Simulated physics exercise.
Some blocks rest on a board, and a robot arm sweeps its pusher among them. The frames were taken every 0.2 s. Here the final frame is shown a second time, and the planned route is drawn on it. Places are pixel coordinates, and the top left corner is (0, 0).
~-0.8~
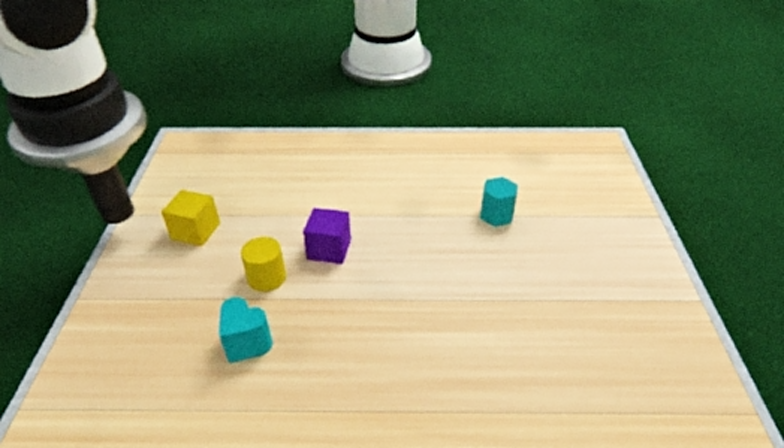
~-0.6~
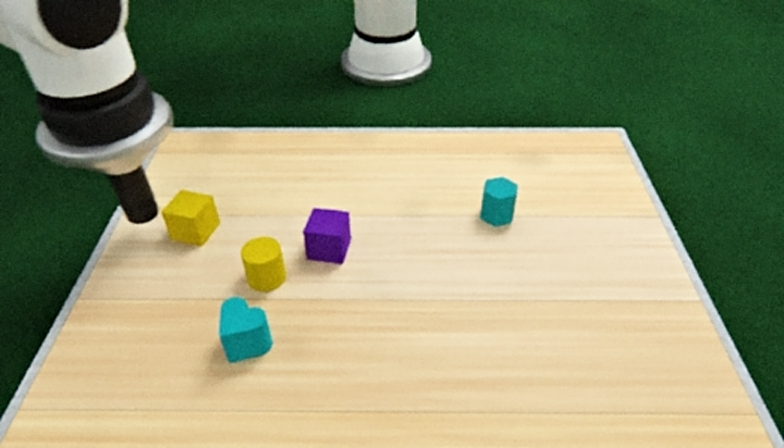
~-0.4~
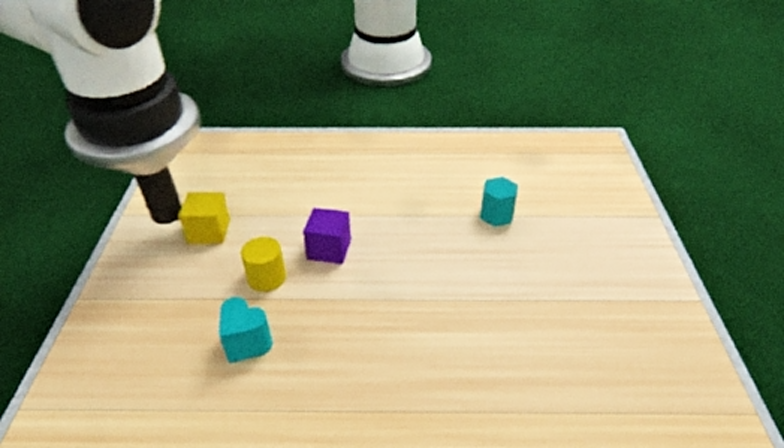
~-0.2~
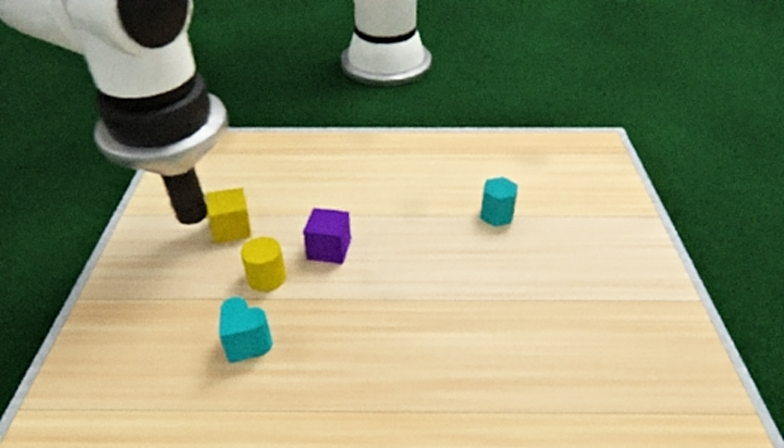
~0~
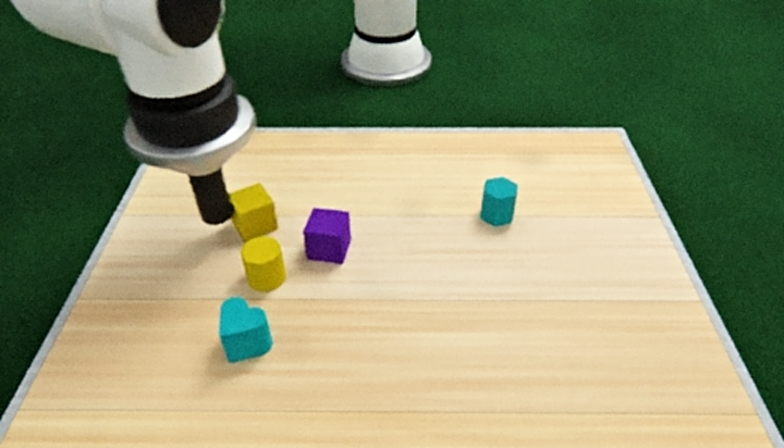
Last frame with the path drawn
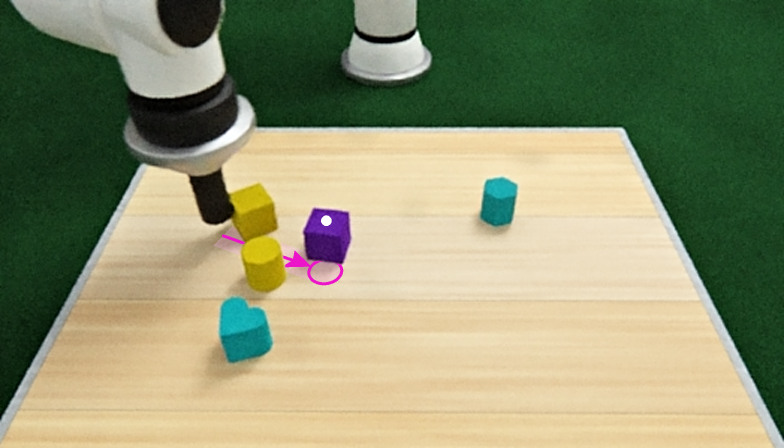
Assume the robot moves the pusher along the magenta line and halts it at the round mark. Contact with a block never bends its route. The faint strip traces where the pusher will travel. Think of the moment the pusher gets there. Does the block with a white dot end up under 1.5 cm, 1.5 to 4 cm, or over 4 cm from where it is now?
Net shift: 1.5 to 4 cm.
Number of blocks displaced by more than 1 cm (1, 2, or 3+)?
That push would leave three or more blocks displaced by more than about 1 cm.
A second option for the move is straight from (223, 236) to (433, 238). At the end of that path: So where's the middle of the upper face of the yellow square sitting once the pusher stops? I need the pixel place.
Top centre: (305, 186).
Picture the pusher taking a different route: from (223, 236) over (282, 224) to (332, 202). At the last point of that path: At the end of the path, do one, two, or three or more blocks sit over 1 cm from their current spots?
Blocks moved: One.
Path on the board, straight from (223, 236) to (325, 271); the dot is on the purple square.
On the path given first. One third of the way, pusher at (252, 228); yellow square at (267, 197), turned 30° anticlockwise.
Two thirds of the way, pusher at (287, 240); yellow square at (267, 197), turned 30° anticlockwise; yellow cylinder at (269, 256).
At the end, pusher at (323, 251); yellow square at (267, 197), turned 30° anticlockwise; yellow cylinder at (273, 258); purple square at (346, 223), turned 55° anticlockwise.
